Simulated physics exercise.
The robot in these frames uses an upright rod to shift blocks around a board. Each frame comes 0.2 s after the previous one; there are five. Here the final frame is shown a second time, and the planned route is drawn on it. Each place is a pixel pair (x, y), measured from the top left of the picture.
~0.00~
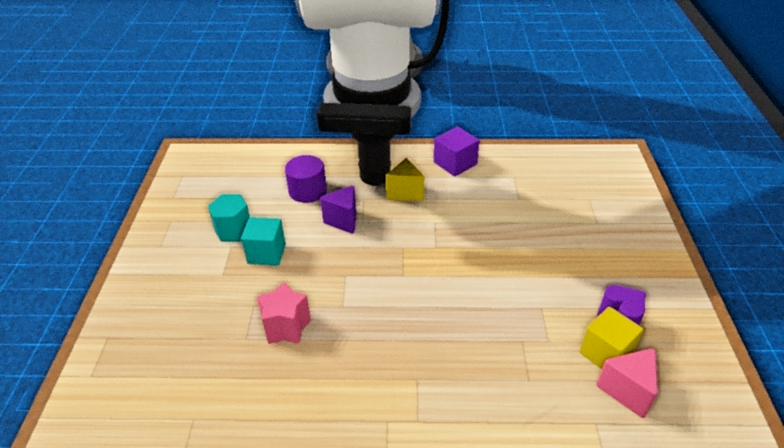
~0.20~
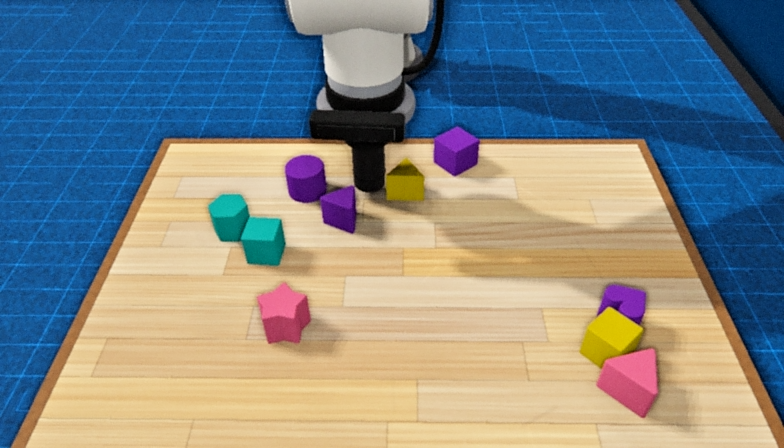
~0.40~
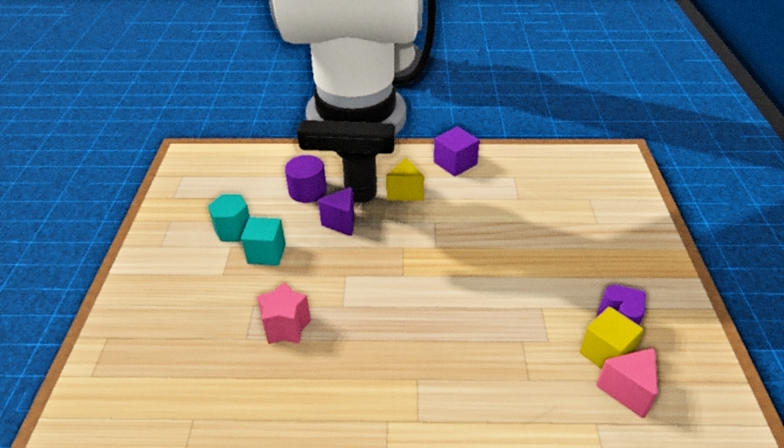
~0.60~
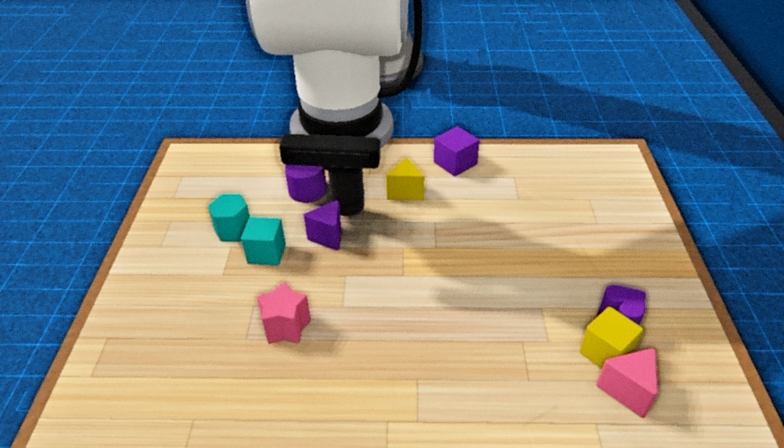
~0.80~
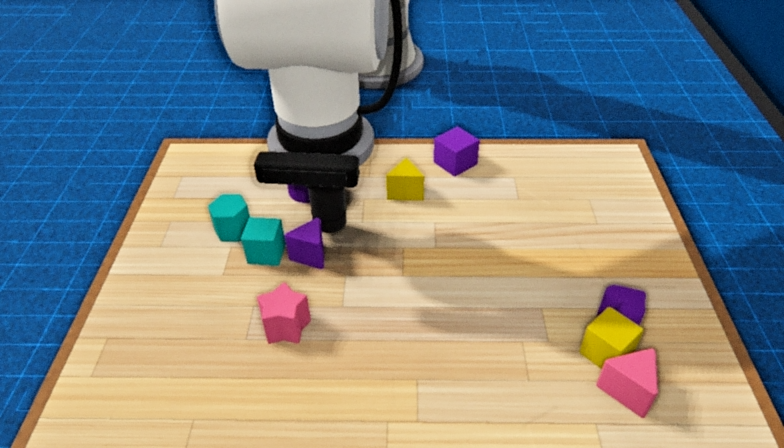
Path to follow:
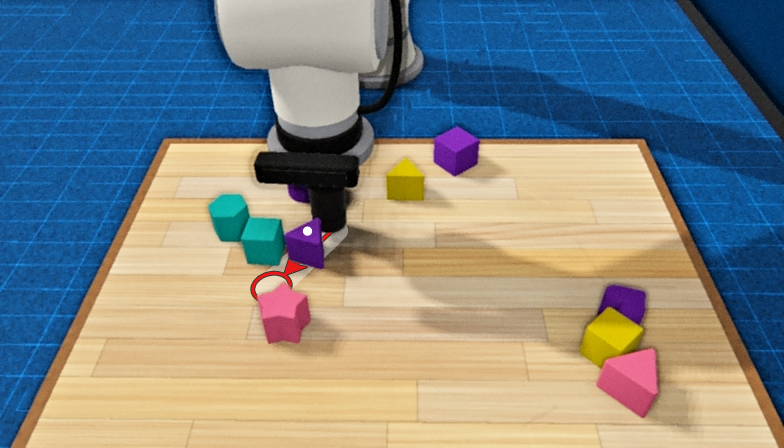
At first, a robot's upright rod stands between a purple circle and a yellow triangular block on a wooden board. It moves down and left, meets the purple triangular block and pushes it the same way, until that block sits beside the turquoise square, above the pink star block.
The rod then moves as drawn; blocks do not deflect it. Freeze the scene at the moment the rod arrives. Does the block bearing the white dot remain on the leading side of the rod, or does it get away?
At the end of the path, the rod is still pushing the block bearing the white dot ahead of it.
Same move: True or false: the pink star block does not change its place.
False
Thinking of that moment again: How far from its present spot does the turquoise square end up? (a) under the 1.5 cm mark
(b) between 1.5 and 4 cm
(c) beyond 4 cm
a.
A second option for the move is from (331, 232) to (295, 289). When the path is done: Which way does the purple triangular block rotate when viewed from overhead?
My answer: Clockwise.
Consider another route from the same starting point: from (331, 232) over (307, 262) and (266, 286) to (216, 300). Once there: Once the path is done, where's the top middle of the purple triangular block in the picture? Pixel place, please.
When the path ends, it will be at (242, 292).
The drawn path runs from (331, 232) to (272, 287); the dot is on the purple triangular block.
What follows on the original path. Halfway along, rod (301, 250); purple triangular block (283, 262), turned 20° anticlockwise.
At the end, rod (270, 278); turquoise square (257, 229), turned 15° clockwise; pink star block (282, 310), turned 20° anticlockwise; purple circle not moved; purple triangular block (263, 287), turned 85° anticlockwise.
